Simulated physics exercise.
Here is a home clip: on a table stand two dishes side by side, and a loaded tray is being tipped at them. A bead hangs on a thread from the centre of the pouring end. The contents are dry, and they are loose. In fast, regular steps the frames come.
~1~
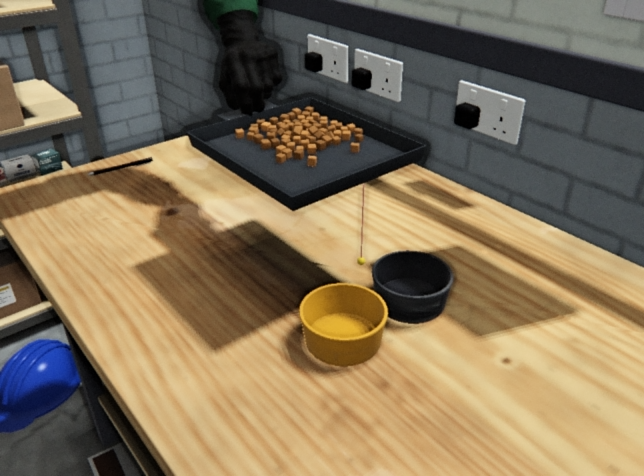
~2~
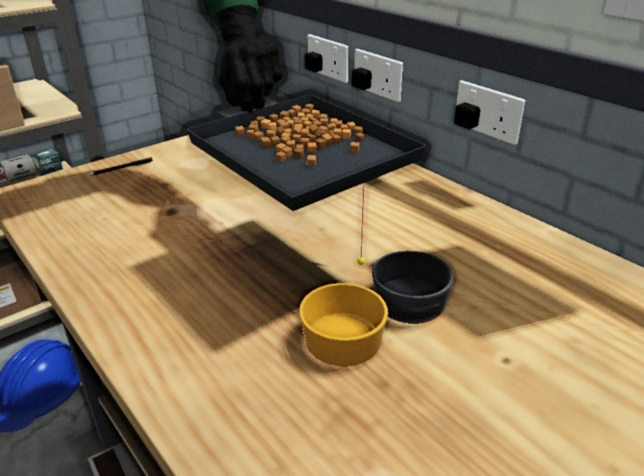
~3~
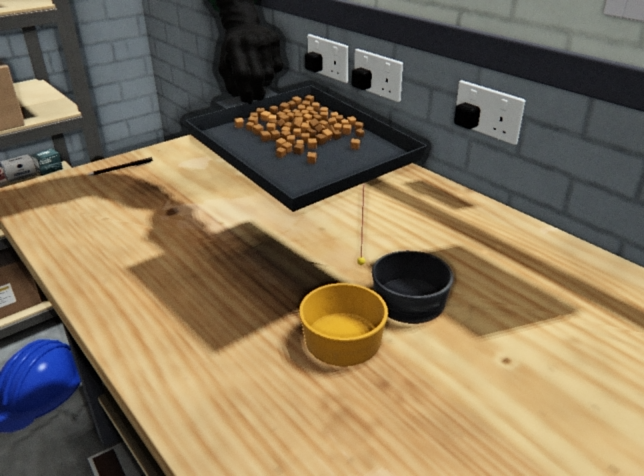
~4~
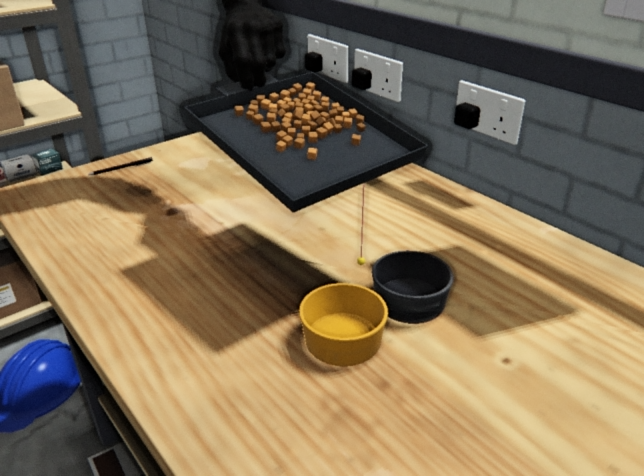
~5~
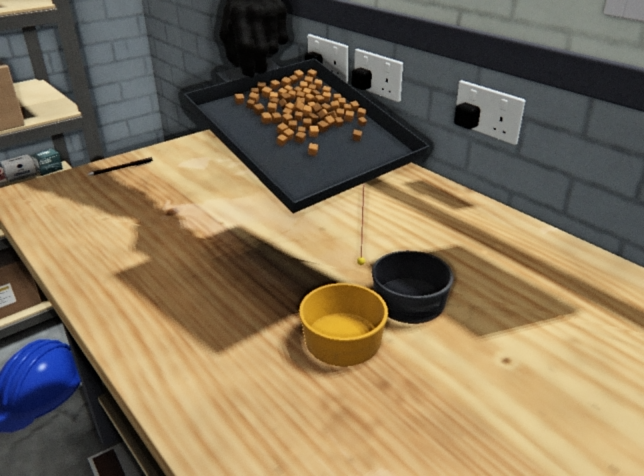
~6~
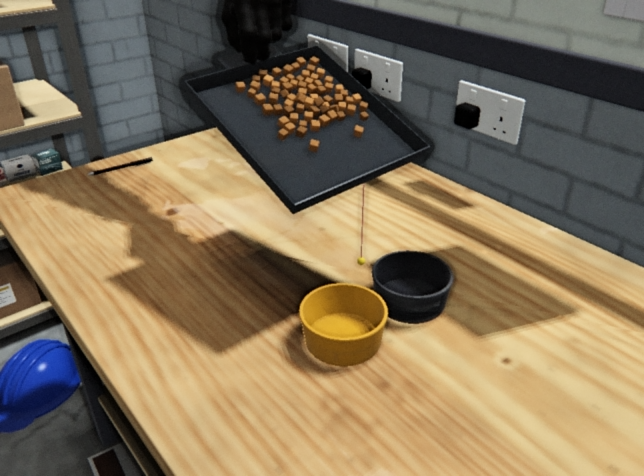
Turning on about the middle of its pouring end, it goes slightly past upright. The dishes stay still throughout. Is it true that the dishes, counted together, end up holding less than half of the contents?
No, more than half.
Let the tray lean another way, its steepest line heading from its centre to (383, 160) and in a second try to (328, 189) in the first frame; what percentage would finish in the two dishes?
First case around 20 per cent, second case 70 per cent.
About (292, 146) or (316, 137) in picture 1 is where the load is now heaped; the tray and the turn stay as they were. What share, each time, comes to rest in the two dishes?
Close to 80 %, followed by close to 70 %.
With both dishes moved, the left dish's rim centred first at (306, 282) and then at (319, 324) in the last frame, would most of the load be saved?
Taking the tries in order: A minor share, followed by a major share.
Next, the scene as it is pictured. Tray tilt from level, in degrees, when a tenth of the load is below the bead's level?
Roughly 80°.
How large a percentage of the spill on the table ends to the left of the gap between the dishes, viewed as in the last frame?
That would be roughly 10 per cent.
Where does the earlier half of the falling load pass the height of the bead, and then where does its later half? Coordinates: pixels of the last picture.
Earlier half at (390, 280), later half at (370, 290).
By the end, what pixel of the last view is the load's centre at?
Somewhere around (368, 328) in the final view.
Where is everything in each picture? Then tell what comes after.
The first picture shows corners of the pouring end at (293, 195) and (422, 145), level; middle of the load at (310, 133), brown sugar cubes; left dish at (372, 344); right dish at (440, 303); bead on its thread at (361, 261).
The second picture shows corners of the pouring end at (293, 195) and (422, 145), level; middle of the load at (310, 131).
The third picture shows corners of the pouring end at (293, 196) and (423, 145), tipped barely, level across its low end; middle of the load at (310, 125).
The fourth picture shows corners of the pouring end at (294, 198) and (424, 145), tipped a little, level across its low end; middle of the load at (310, 116).
The fifth picture shows corners of the pouring end at (295, 199) and (425, 145), tipped clearly, level across its low end; middle of the load at (312, 107).
The sixth picture shows corners of the pouring end at (296, 201) and (426, 145), tipped clearly, level across its low end; middle of the load at (314, 99); left dish at (372, 344); right dish at (440, 303).
Soon, tray tipped steeply; nearly all on the tray; a small part in the air.
A while on, tray tipped past a quarter turn; about two thirds on the tray; a small part in the left dish; a small part in the right dish; a small part outside both; a small part in the air.
Towards the end, tray tipped past a quarter turn; about half in the left dish; about a third in the right dish; a small part outside both.
Finally, tray tipped past a quarter turn; about half in the left dish; about a third in the right dish; a small part outside both.
